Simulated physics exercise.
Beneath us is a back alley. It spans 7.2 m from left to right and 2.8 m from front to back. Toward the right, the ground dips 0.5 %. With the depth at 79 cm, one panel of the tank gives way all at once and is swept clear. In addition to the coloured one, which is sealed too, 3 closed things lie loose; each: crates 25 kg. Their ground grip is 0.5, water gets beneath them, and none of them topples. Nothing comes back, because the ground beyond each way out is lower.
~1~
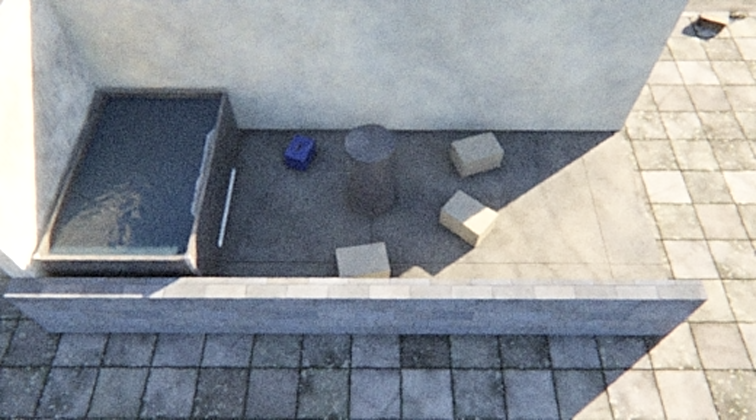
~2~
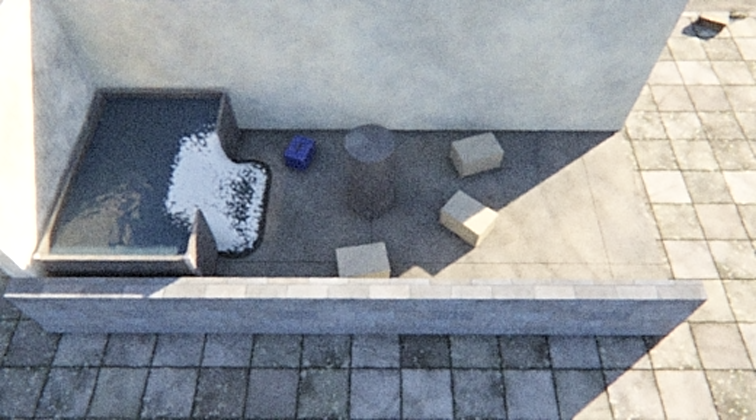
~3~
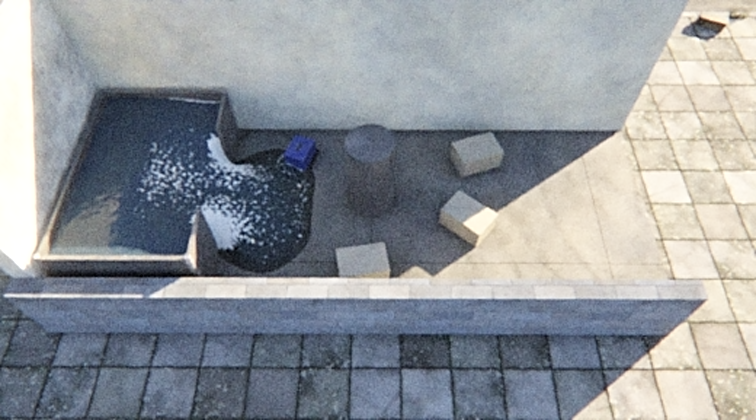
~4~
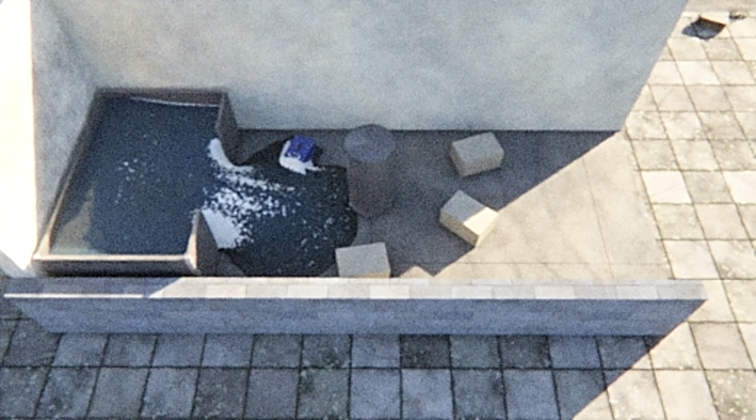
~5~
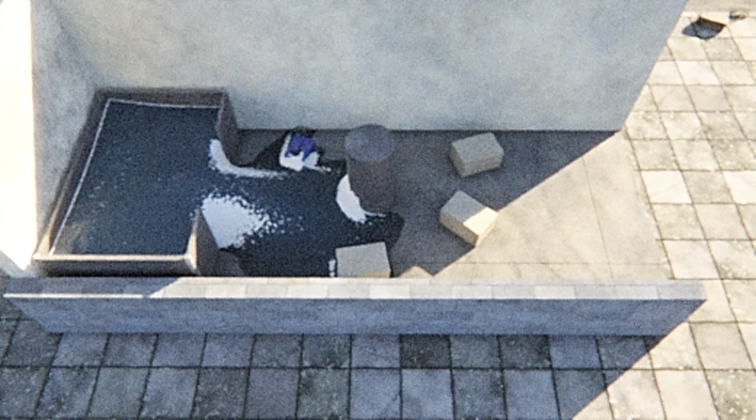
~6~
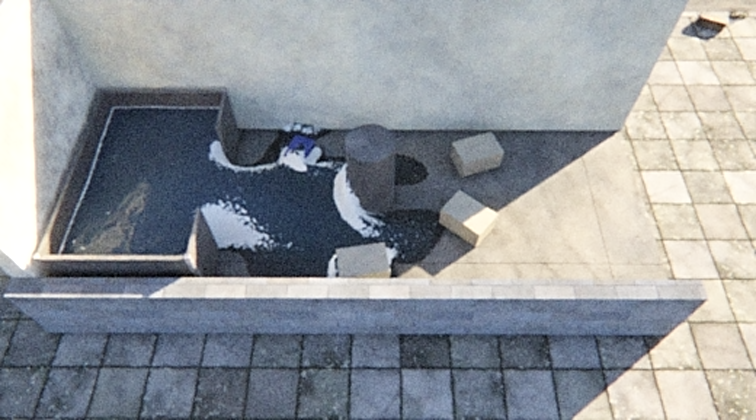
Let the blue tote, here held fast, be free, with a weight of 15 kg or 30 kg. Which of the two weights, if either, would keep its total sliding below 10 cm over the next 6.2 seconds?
Neither of them.
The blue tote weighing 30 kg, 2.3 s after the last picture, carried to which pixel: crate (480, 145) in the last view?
It would be close to (563, 187) by then.
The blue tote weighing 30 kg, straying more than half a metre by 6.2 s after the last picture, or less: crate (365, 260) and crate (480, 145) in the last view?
In order: Beyond the mark, beyond the mark.
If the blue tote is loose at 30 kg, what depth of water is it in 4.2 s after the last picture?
Around 7 cm.
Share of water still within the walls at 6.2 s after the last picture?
Roughly 50 percent.
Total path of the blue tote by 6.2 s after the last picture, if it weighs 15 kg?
500 cm, roughly.
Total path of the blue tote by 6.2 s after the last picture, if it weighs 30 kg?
It covers some 300 cm altogether.
Then, 0.6 s after the last picture the blue tote would be 99 cm from its start with 15 kg and 50 cm from its start with 30 kg; 15 cm of water round it then.
Then, 2.3 s after the last picture the blue tote would be 387 cm from its start with 15 kg and 261 cm from its start with 30 kg; 9 cm of water round it then.
Then, 4.2 s after the last picture the blue tote would be gone out with 15 kg and 294 cm from its start with 30 kg; 7 cm of water round it then.
Then, 6.2 s after the last picture the blue tote would be gone out with 15 kg and 294 cm from its start with 30 kg; 6 cm of water round it then.
